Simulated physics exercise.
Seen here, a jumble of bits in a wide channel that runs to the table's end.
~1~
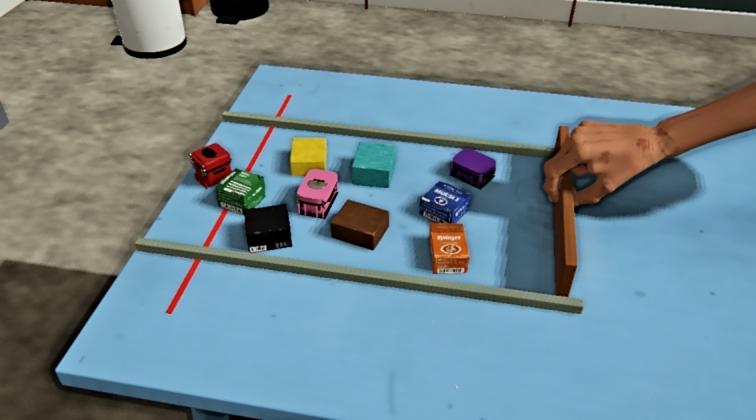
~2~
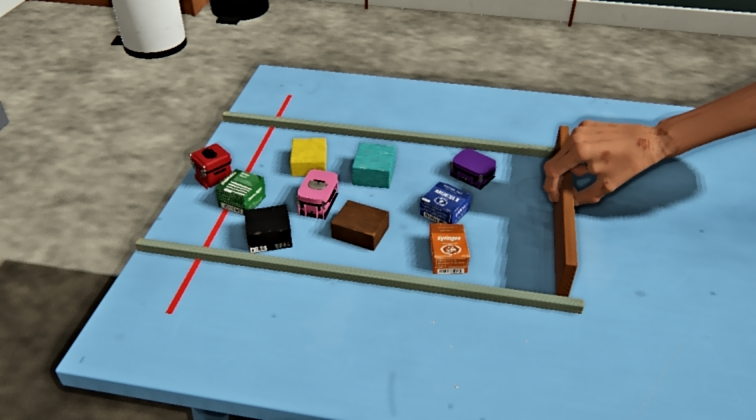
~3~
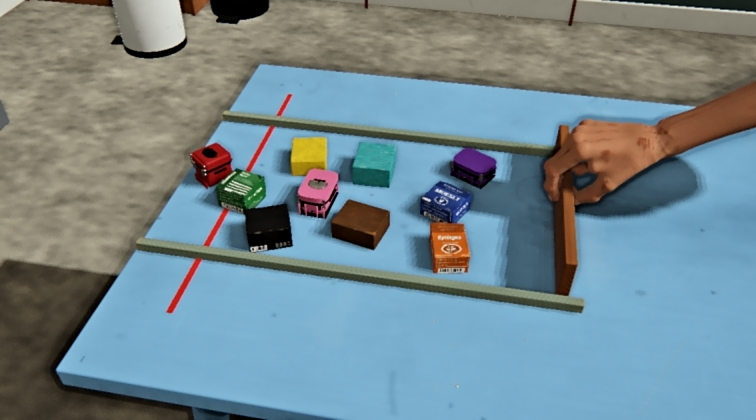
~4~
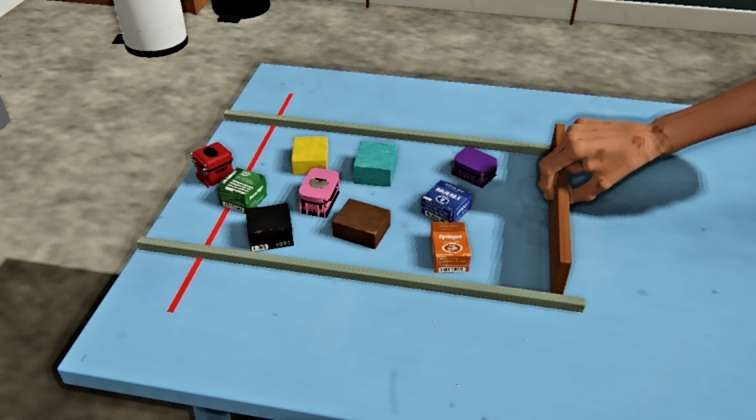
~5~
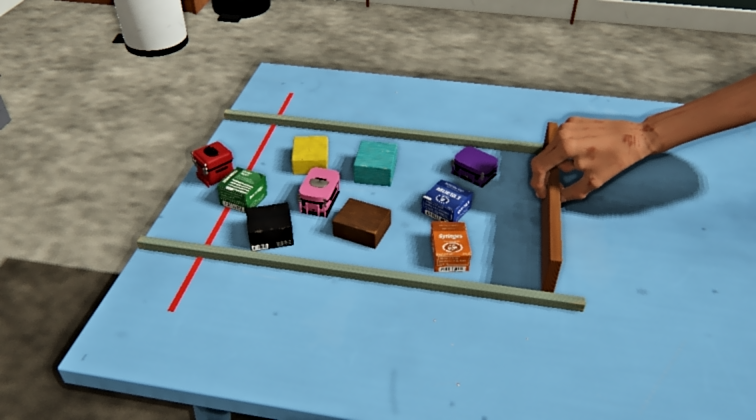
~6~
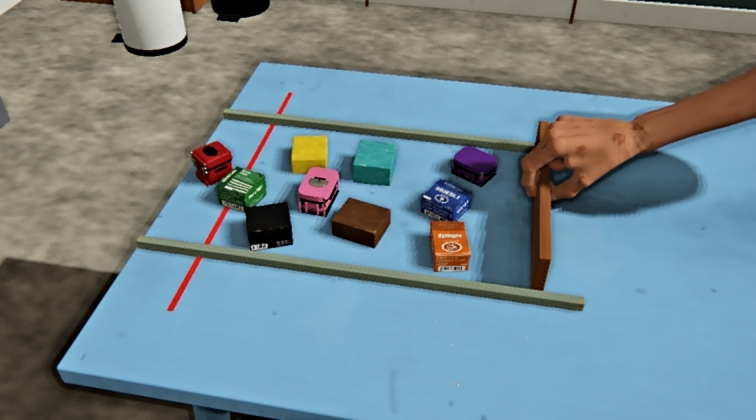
A hand gripping an upright brown board at the right end of a channel slides it slightly left along a blue table, seen from above at an angle. Between two pale rails sit small red, green, black, pink, yellow, teal, brown, purple, blue and orange items, with red tape crossing at left. The board stays short of the items, which remain still, and the view barely changes.
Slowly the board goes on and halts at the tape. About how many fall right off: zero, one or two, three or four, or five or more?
Outcome: The number that fall off is three or four.
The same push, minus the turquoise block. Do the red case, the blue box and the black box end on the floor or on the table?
The red case falls; the blue box does not fall; the black box falls.
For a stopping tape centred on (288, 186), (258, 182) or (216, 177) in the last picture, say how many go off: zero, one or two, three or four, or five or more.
For each place: None at all; 3 or 4; 5 or more.
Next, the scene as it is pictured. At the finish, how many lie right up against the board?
In contact: 3.
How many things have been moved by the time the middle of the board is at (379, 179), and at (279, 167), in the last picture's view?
By then 8, and 10.
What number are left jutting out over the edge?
That would be 3.
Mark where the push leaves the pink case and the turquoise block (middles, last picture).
About (187, 166), and the other about (202, 143).
Soon after, none off yet; red case at rest near (213, 163); green box at rest near (242, 189); black box at rest near (269, 226).
After that, none off yet; red case at rest near (213, 163); green box displaced a little near (223, 191); black box displaced about its own width near (211, 223).
In the end, the number that fall off is three or four; gone, yellow block, black box, green box and red case.
